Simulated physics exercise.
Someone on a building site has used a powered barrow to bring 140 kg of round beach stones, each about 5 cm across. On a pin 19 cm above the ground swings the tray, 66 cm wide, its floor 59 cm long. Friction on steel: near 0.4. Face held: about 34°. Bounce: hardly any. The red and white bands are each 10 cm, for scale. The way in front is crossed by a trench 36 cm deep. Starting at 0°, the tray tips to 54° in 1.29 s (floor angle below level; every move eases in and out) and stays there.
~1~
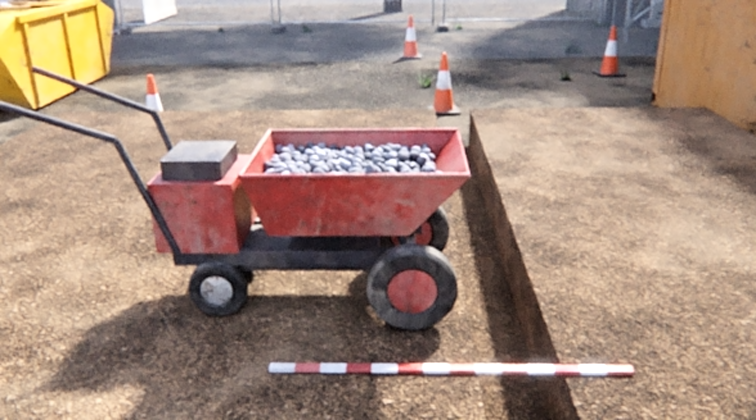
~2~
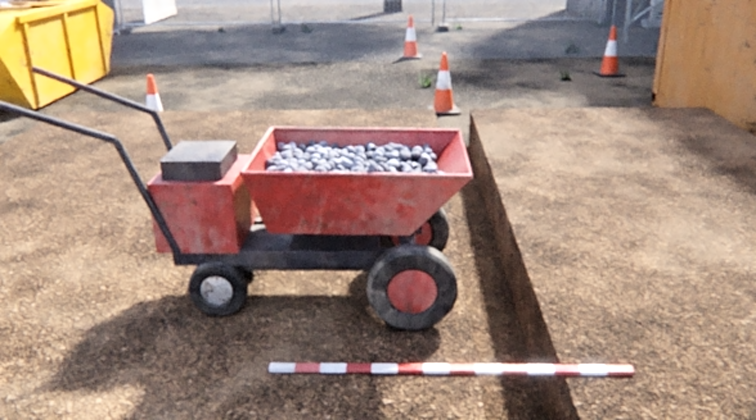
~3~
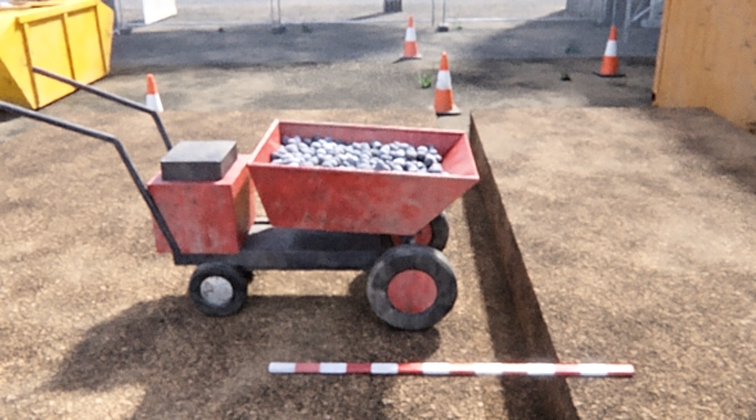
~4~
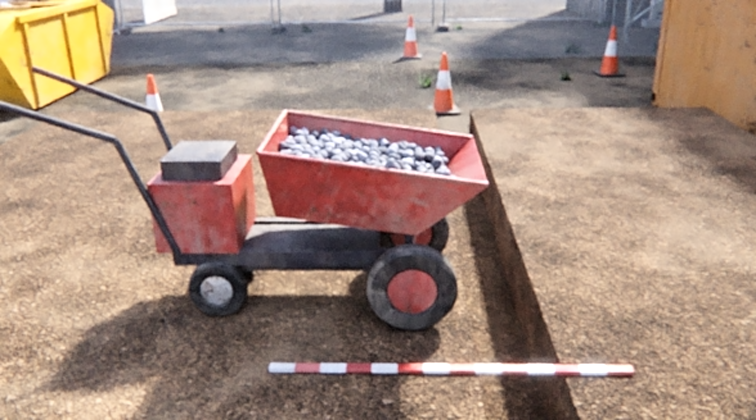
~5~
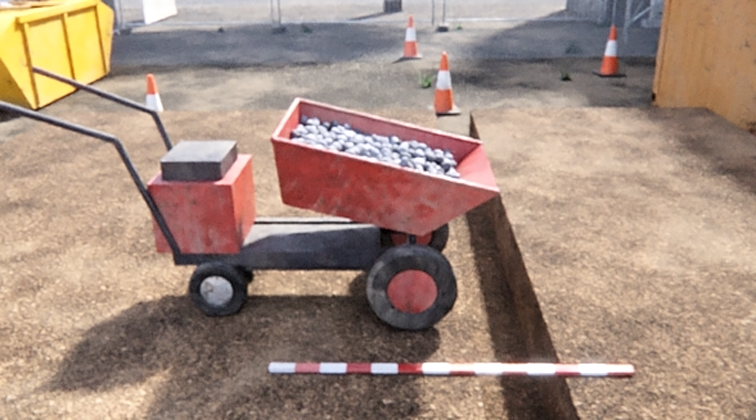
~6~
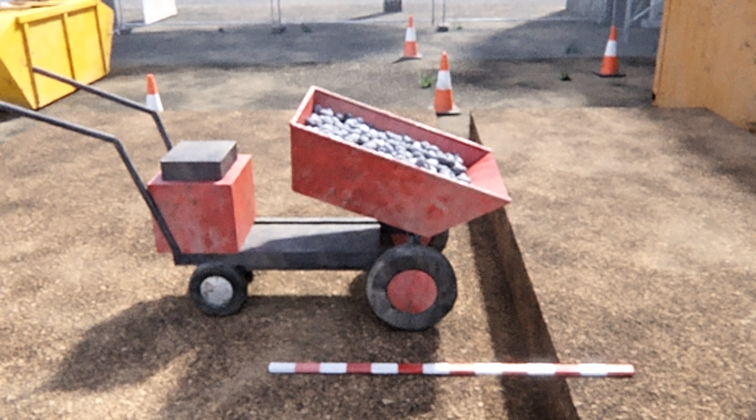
A red powered barrow loaded with round grey stones stood still beside a trench, then its tray slowly tilted, the left end rising and the right lip swinging out over the trench's edge.
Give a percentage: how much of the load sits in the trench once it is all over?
17 %.
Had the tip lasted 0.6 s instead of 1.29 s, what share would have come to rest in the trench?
That works out at about 15 in a hundred.
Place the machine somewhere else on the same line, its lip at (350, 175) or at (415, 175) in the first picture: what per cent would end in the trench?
Around 55% for the first place and 55% for the second.
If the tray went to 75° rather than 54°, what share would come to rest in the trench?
Then about 15 per cent.
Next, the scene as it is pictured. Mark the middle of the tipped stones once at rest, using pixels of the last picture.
Somewhere near pixel (577, 291).
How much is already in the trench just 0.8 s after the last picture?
Close to 0 per cent at that time.
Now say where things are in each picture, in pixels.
In the first frame, lip at (469, 176), floor tilted 0°, highest stones at (361, 158).
In the second frame, the tray is at 1°, its lip at (472, 177); the top of the load is at (356, 157).
In the third frame, lip at (478, 180), floor tilted 4°, highest stones at (338, 153).
In the fourth frame, the tray is at 9°, its lip at (488, 185); the top of the load is at (306, 144).
In the fifth frame, lip at (499, 192), floor tilted 14°, highest stones at (308, 132).
In the sixth frame, lip at (510, 202), floor tilted 20°, highest stones at (318, 120).
Then, 0.4 s after the last picture the floor is at 46°, 100 % in the tray; the foremost stones are at (515, 217).
Then, 0.8 s after the last picture the floor is at 54°, 81 % in the tray, 1 % in the trench, 18 % past the trench; the foremost stones are at (615, 300).
Then, 1.2 s after the last picture the floor is at 54°, 54 % in the tray, 1 % in the trench, 45 % past the trench; the foremost stones are at (697, 301).
Then, 3.2 s after the last picture the floor is at 54°, 26 % in the tray, 17 % in the trench, 57 % past the trench; the foremost stones are at (746, 281).
